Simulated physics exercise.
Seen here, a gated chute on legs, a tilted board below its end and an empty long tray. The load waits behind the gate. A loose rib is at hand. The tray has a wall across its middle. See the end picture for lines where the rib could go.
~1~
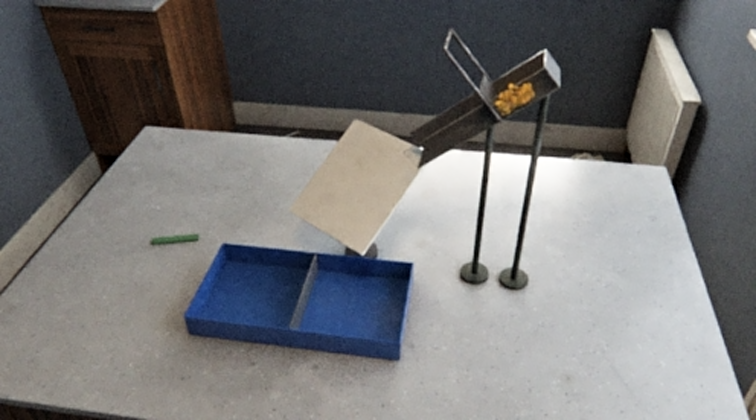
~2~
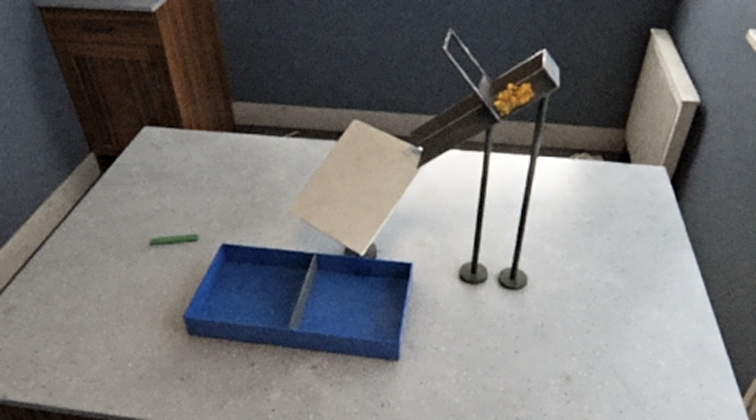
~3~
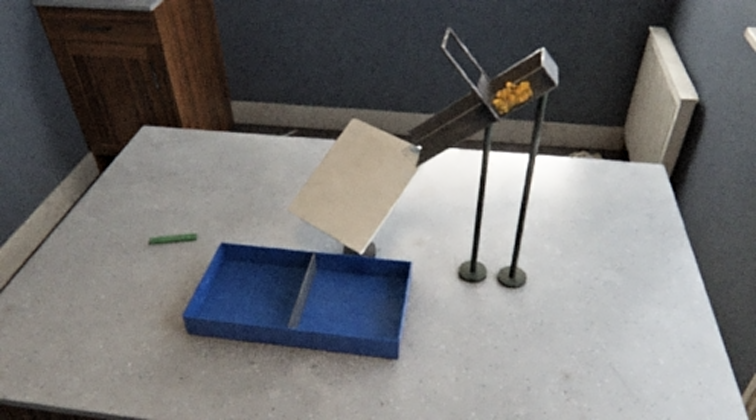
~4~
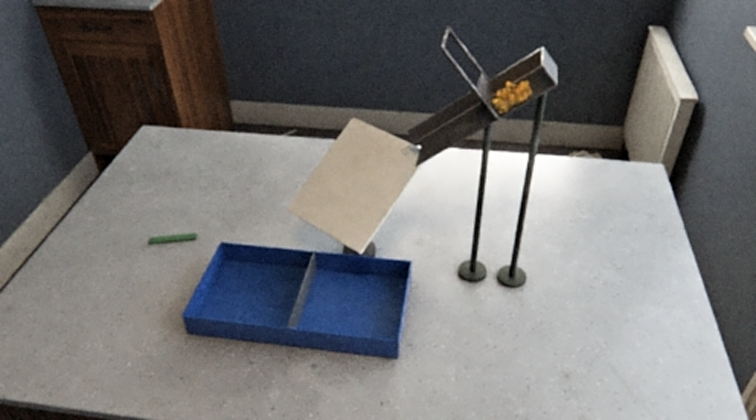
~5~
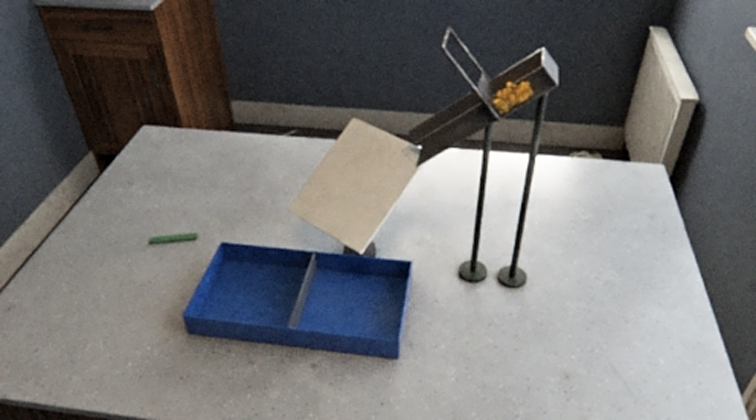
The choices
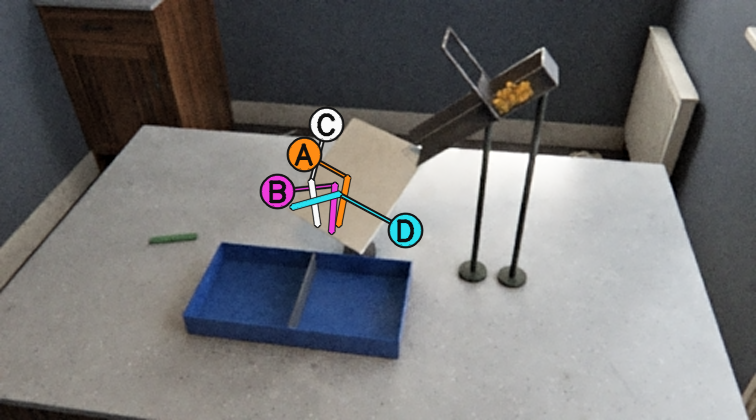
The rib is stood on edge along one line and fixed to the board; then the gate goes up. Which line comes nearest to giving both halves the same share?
C beats the others.
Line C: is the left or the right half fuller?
The right half.
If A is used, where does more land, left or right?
More lands on the right.
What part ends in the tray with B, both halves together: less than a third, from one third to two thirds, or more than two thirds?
More than two thirds.
On the marked copy, line A from (347, 177) to (338, 224); line B from (335, 185) to (331, 231); line C from (311, 181) to (317, 224); line D from (338, 194) to (292, 207).
With A, of what is caught, a small share in the left half, the bulk in the right.
With B, of what is caught, a small share in the left half, the bulk in the right.
With C, of what is caught, close to a third in the left half, close to two thirds in the right.
With D, of what is caught, the bulk in the left half, a small share in the right.
